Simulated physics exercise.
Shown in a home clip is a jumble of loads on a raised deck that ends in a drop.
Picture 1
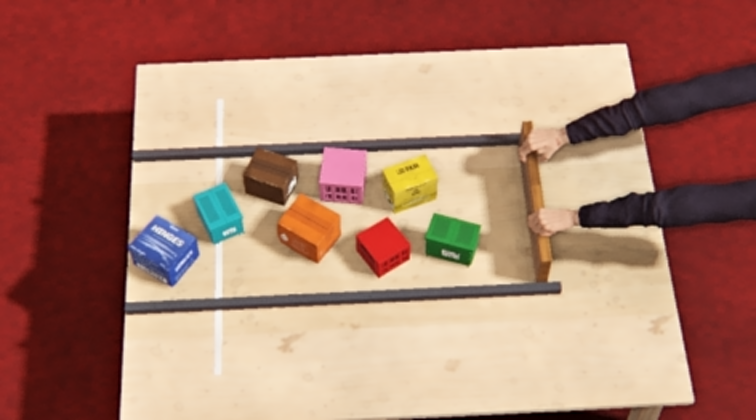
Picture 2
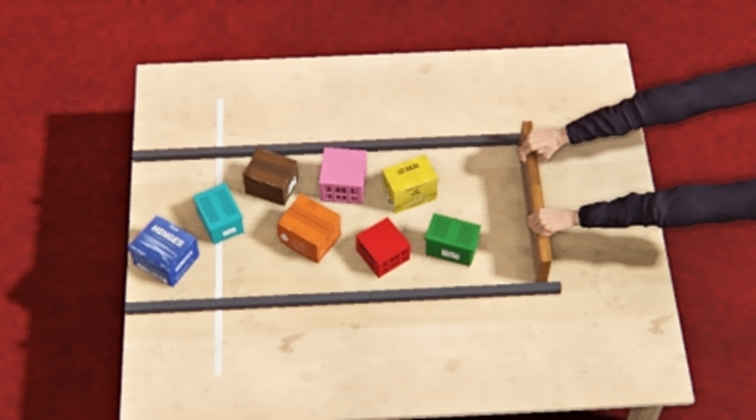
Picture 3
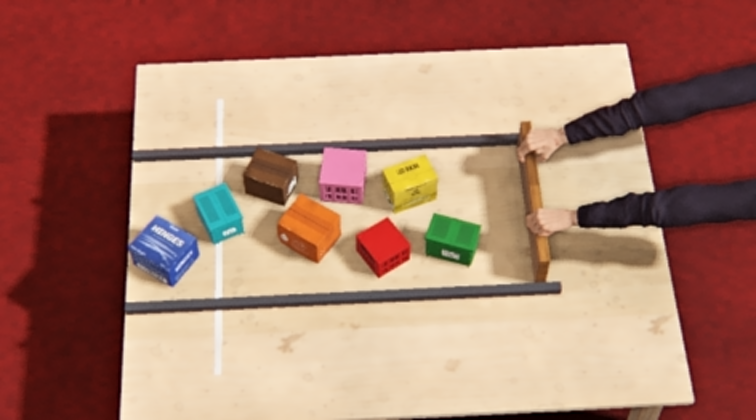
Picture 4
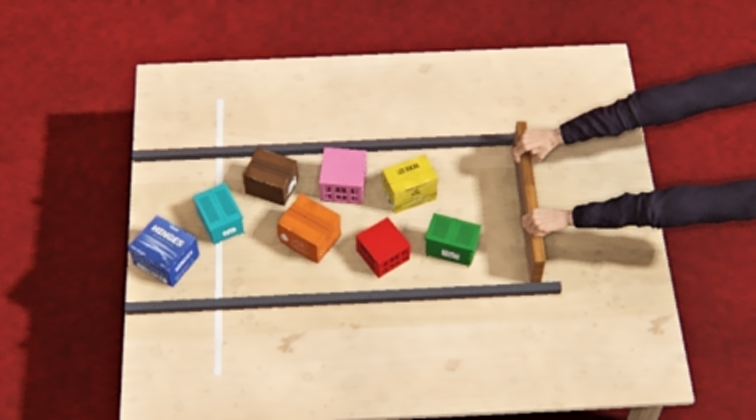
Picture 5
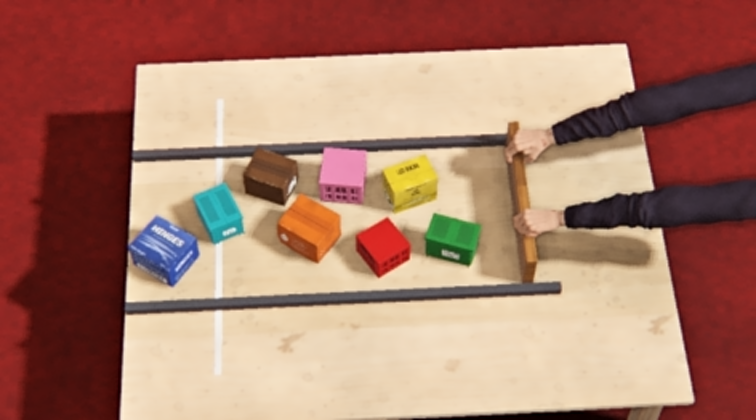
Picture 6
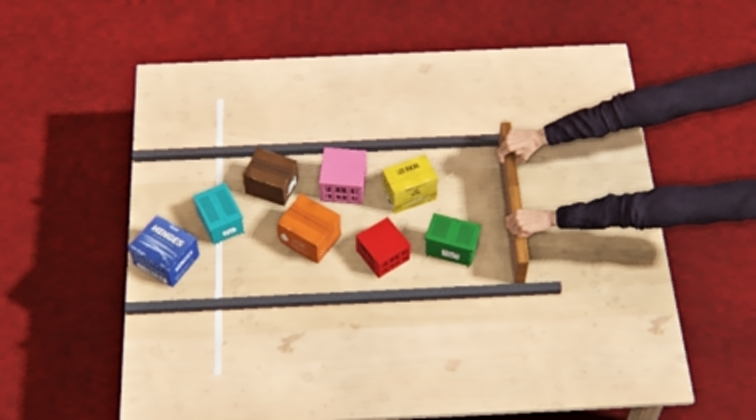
Two hands held a wooden plank upright across two dark rails on a table, then slid it a short way left toward eight colorful boxes, which all stayed still around a white line.
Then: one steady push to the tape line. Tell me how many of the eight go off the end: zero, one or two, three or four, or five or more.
The answer is three or four.
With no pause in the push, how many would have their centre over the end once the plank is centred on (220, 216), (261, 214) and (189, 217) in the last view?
Counts by place: 4 / 1 / 6.
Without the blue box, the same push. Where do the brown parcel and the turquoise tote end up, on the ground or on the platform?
The brown parcel is gone, and the turquoise tote is gone.
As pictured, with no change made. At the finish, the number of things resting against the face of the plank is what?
That would be 2 of them.
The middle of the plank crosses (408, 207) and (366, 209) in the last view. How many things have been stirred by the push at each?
So 5, and at the other place 7.
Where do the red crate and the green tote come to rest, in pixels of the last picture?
Positions - first (151, 243), then (192, 262).
Soon after, none off yet; blue box at rest near (165, 251); turquoise tote at rest near (219, 214); brown parcel at rest near (271, 177).
At rest, the number that fall off is three or four; fallen, orange box, brown parcel, turquoise tote and blue box.
